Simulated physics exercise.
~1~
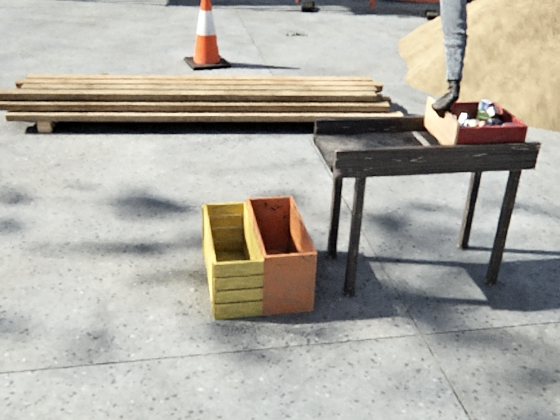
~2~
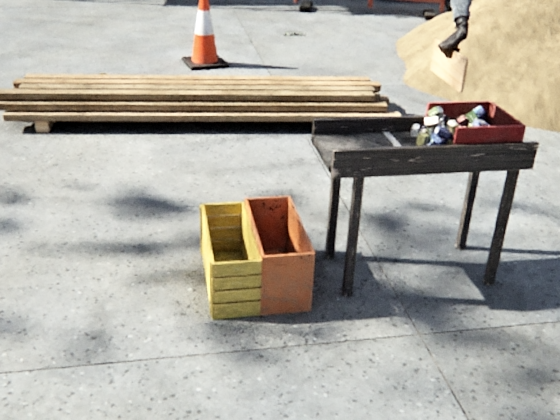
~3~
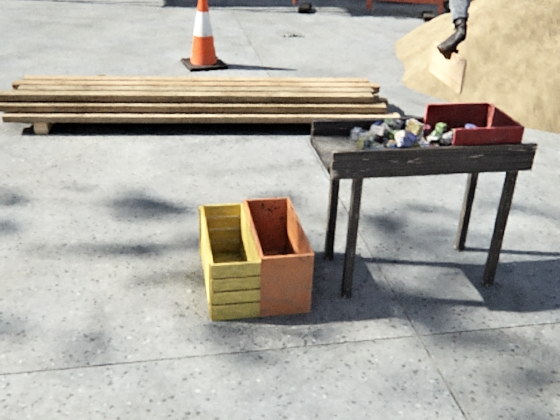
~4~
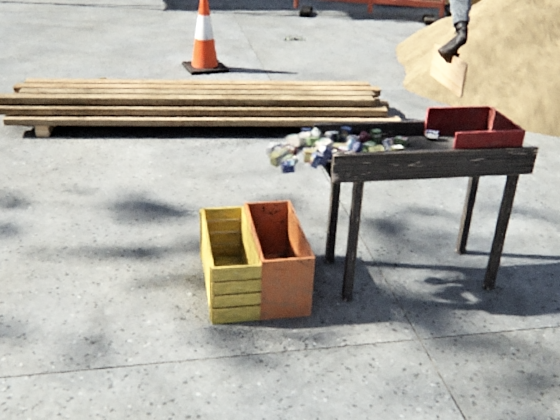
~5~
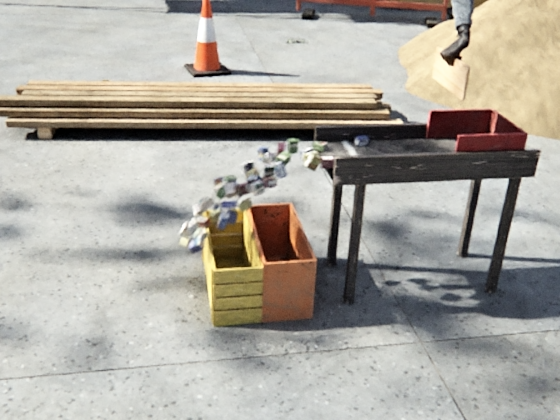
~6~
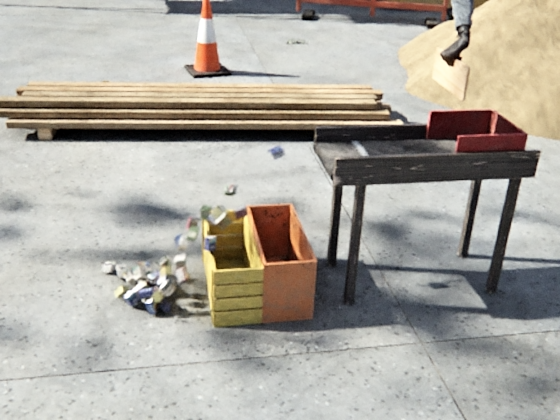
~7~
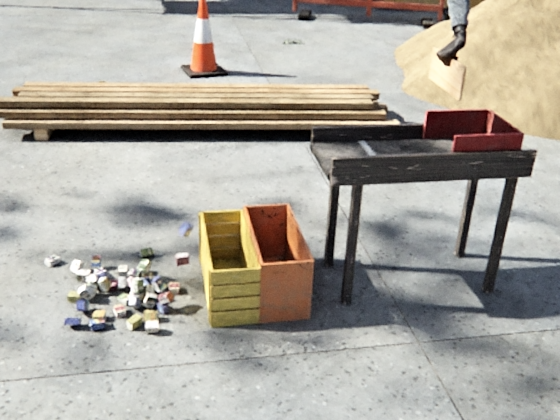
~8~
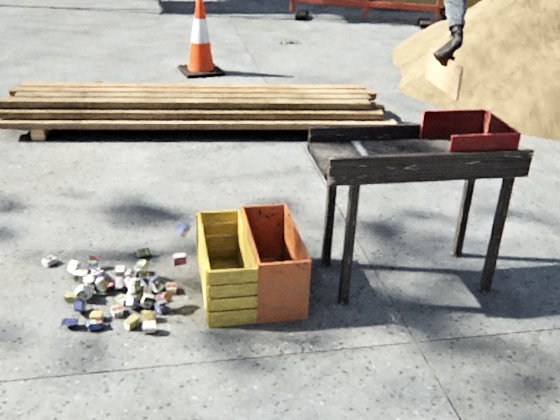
A gloved hand reaches down to a red pen of small cartons on a dark, table-like belt, on sunlit grey paving seen from slightly above with a faint sway. An orange tub and a yellow tub stand side by side to the lower left, with stacked planks, a traffic cone and a sand pile behind. The hand lifts the gate, and the cartons slide left along the belt. They spill off its end in a stream, sail over both tubs and tumble down beyond the yellow one. They finish scattered on the ground to its left, leaving the pen empty.
